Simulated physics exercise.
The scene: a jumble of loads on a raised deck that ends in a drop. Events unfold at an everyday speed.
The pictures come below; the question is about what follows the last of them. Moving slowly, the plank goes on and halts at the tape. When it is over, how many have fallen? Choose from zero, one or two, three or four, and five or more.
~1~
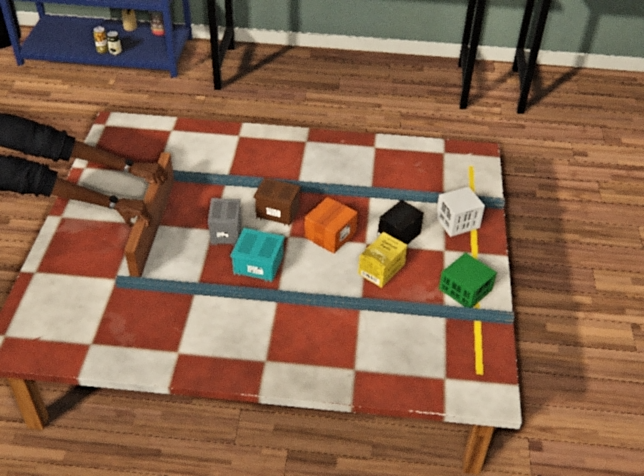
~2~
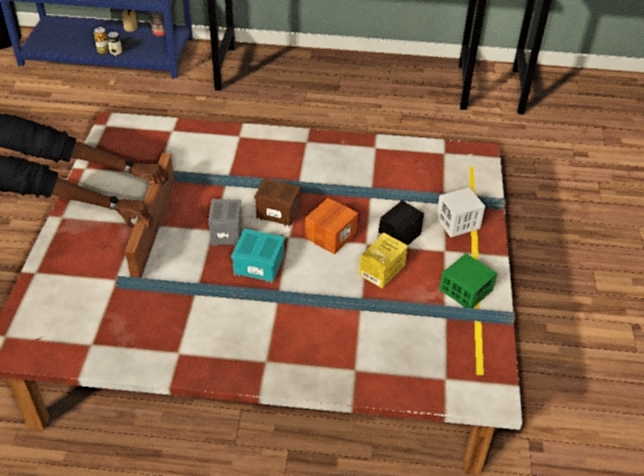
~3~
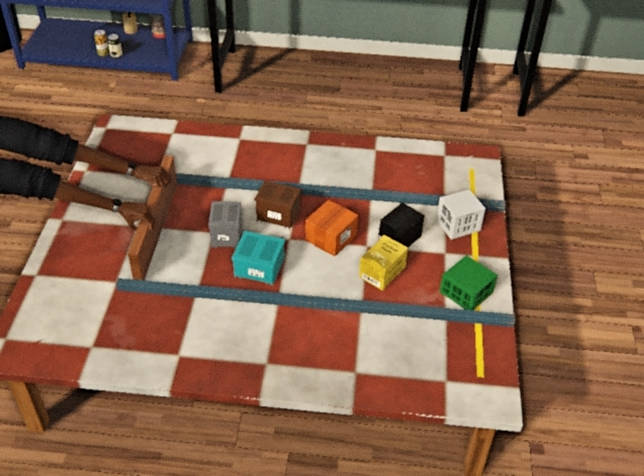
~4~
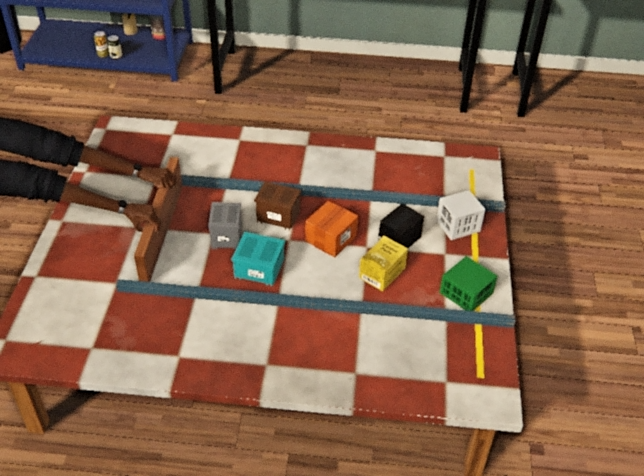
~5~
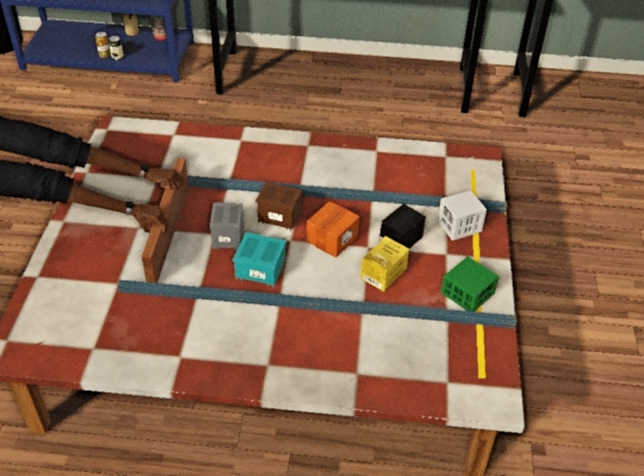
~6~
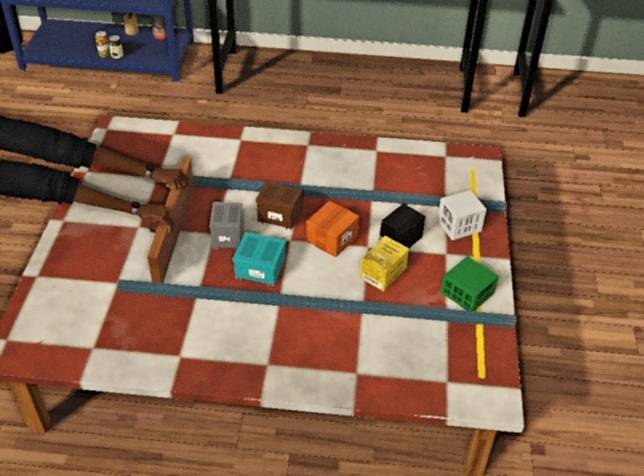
When it is over, five or more have fallen.
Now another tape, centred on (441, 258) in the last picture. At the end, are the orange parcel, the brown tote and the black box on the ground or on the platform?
The orange parcel survives, the brown tote is kept, the black box drops off.
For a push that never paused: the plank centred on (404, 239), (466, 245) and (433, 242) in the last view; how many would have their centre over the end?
The numbers are 0, 5 and 1.
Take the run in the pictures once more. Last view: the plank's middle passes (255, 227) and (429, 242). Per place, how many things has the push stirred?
3 and 8.
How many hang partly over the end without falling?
Number: 2.
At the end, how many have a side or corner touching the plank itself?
That number would be 3.
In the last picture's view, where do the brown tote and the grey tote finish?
(497, 219) and (493, 249), roughly.
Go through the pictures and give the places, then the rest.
In the first picture, green crate (468, 281); white crate (460, 212); black box (400, 225); plank (151, 214); tape (475, 257).
In the second picture, white crate (460, 212); yellow box (383, 260).
In the third picture, black box (401, 228); brown tote (278, 205).
In the fourth picture, green crate (468, 284); plank (160, 219).
In the fifth picture, white crate (462, 215); grey tote (227, 226).
In the sixth picture, green crate (469, 284); white crate (461, 215); black box (402, 229); plank (173, 219); tape (477, 261).
Early on, none off yet; green crate at rest near (469, 284); white crate at rest near (461, 215); black box at rest near (402, 229).
A while later, none off yet; green crate moving near (473, 286); white crate travelled a little near (471, 215); black box travelled well along near (464, 240).
Finally, the number that fall off is five or more; lost, orange parcel, yellow box, black box, white crate and green crate.
